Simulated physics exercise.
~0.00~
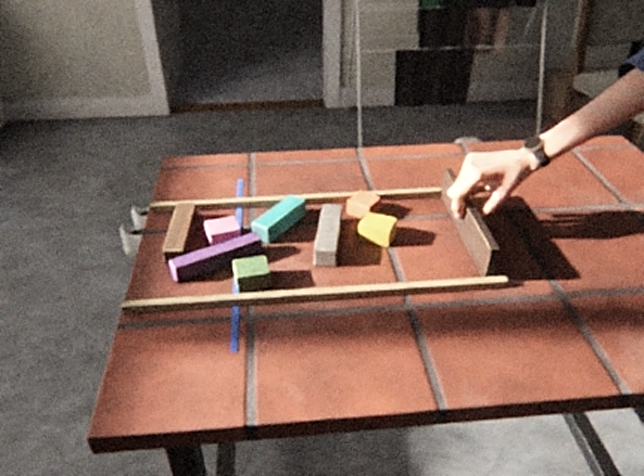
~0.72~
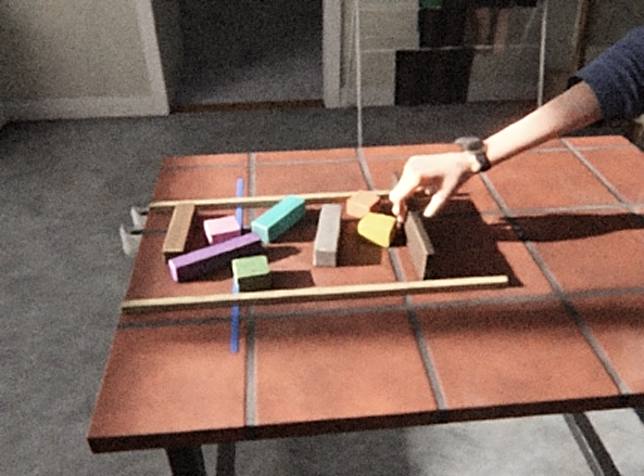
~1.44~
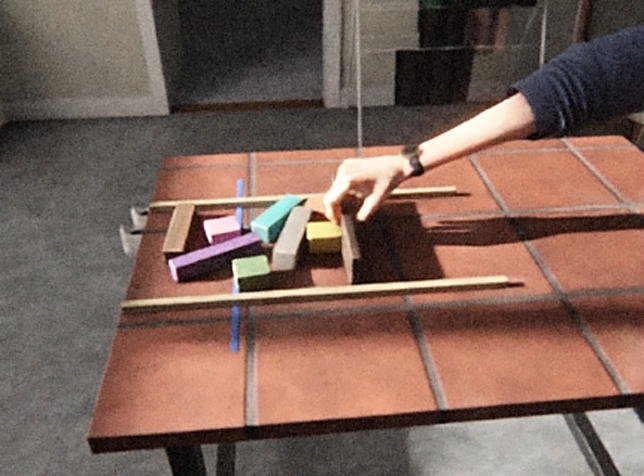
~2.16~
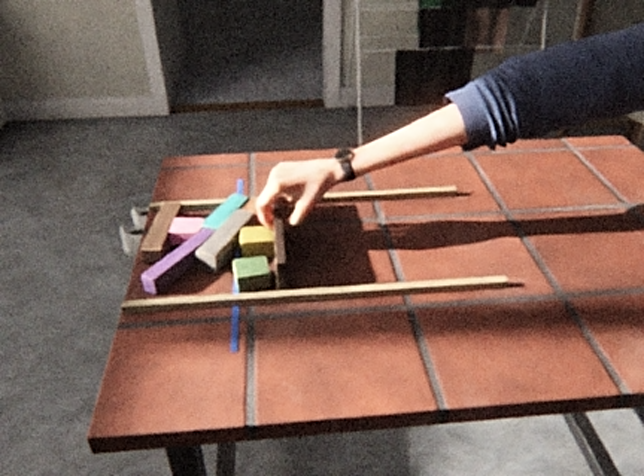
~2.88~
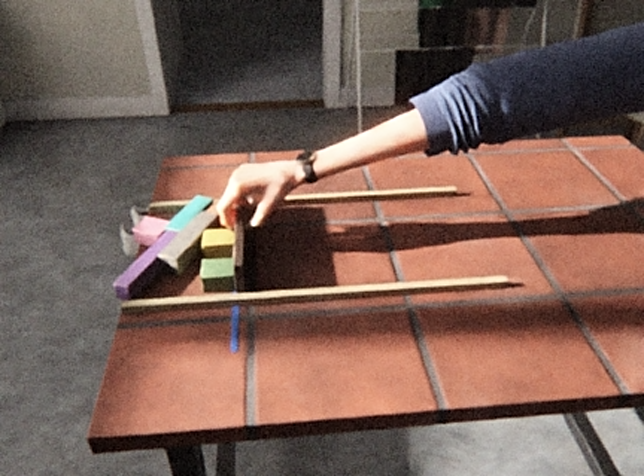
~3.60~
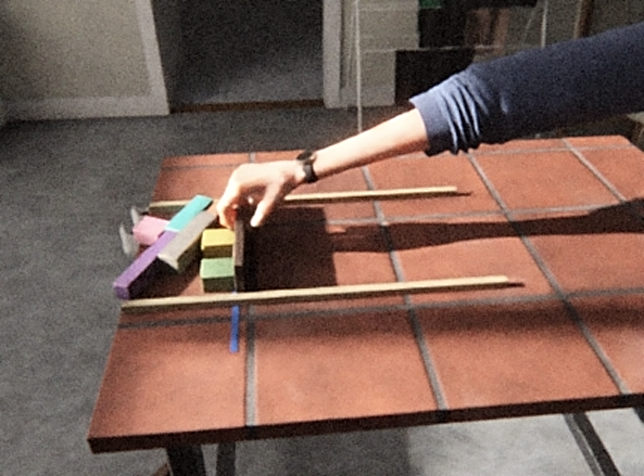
A hand slides an upright board leftward between two wooden strips on a tiled table, sweeping the colourful blocks and bars into a cluster toward the left edge. The brown stick drops off, and the hand stops at the blue tape with the other pieces bunched by the edge.
